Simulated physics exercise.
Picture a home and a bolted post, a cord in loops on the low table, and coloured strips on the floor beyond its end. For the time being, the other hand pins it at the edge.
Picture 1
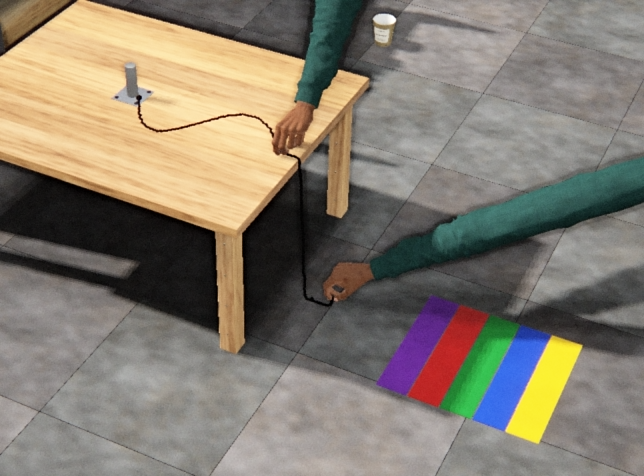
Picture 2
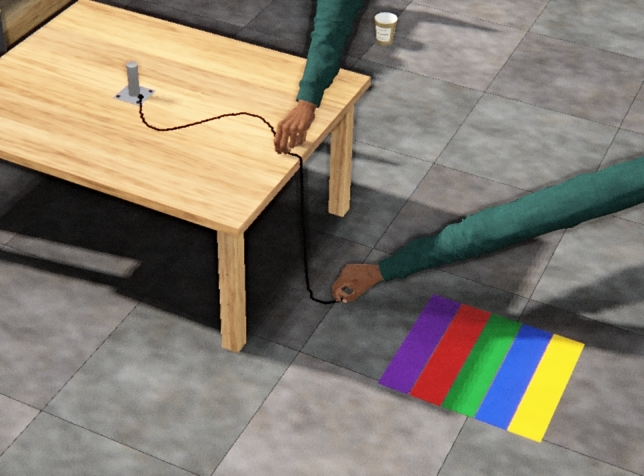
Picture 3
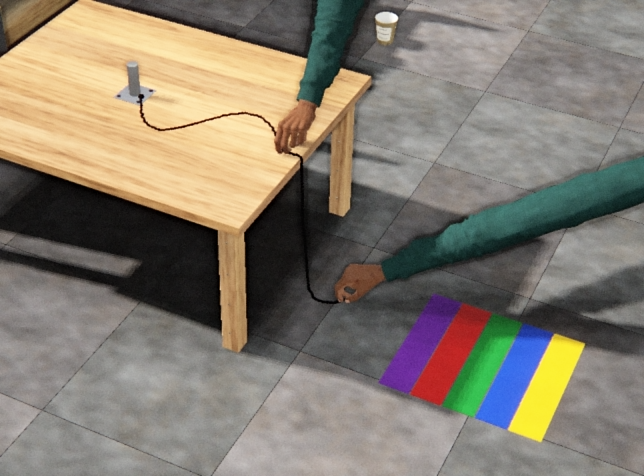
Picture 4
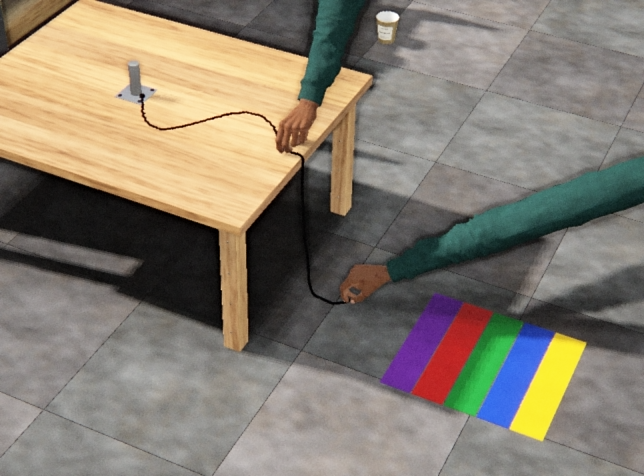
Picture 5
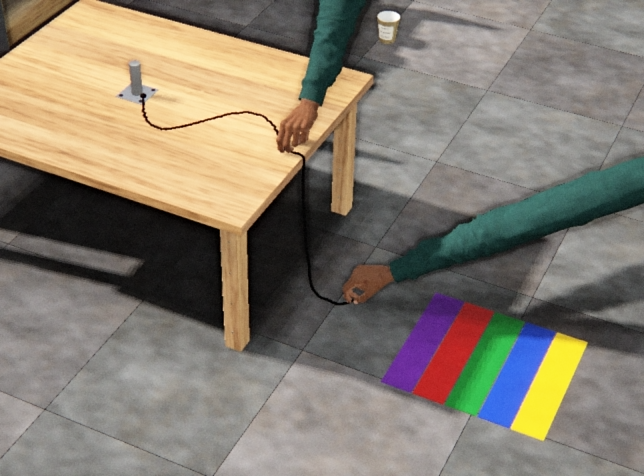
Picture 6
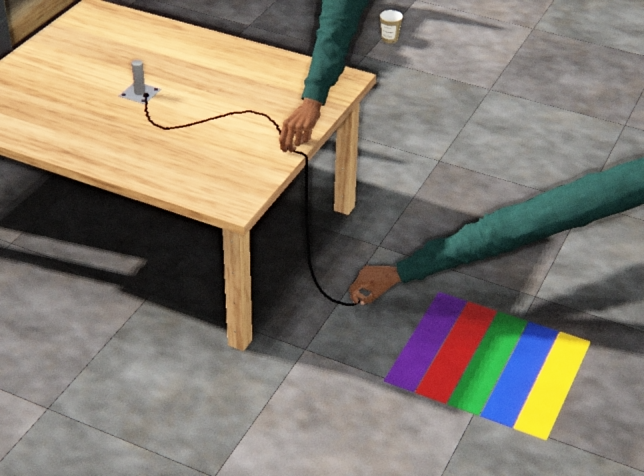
The clip shows a dark cord running from a post across a low wooden table, one hand pinning it at the edge, while another hand near the floor draws its end slightly right, with coloured strips lying beyond.
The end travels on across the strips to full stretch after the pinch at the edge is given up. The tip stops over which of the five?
Over the blue strip.
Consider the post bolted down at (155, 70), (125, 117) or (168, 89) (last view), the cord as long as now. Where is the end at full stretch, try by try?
First (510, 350), then (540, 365), and last (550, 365).
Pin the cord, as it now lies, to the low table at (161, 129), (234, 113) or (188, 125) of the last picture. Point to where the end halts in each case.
Try by try, around (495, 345), (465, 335) and (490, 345).
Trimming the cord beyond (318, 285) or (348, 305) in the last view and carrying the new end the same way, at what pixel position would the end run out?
In order, about (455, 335) and about (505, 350).
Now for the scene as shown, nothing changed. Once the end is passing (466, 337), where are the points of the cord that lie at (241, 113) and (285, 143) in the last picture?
Roughly (268, 142) for one and roughly (318, 187) for the other.
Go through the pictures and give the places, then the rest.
In the first picture, end (333, 298); purple (401, 373); red (432, 384); green (465, 395); blue (497, 407); yellow (531, 419).
In the second picture, end (342, 299); cord through (143, 115) (198, 123) (263, 120) (297, 157) (303, 220) (307, 275).
In the third picture, end (344, 299).
In the fourth picture, end (350, 300); cord through (144, 114) (200, 122) (265, 119) (299, 155) (303, 219) (308, 274).
In the fifth picture, end (353, 300).
In the sixth picture, end (359, 301); cord through (148, 113) (204, 121) (269, 118) (303, 155) (307, 218) (313, 274).
Early on, end near (466, 337); over red.
Midway, end near (504, 350); over green.
At the end of the slack, end near (527, 358); over blue. Over blue.
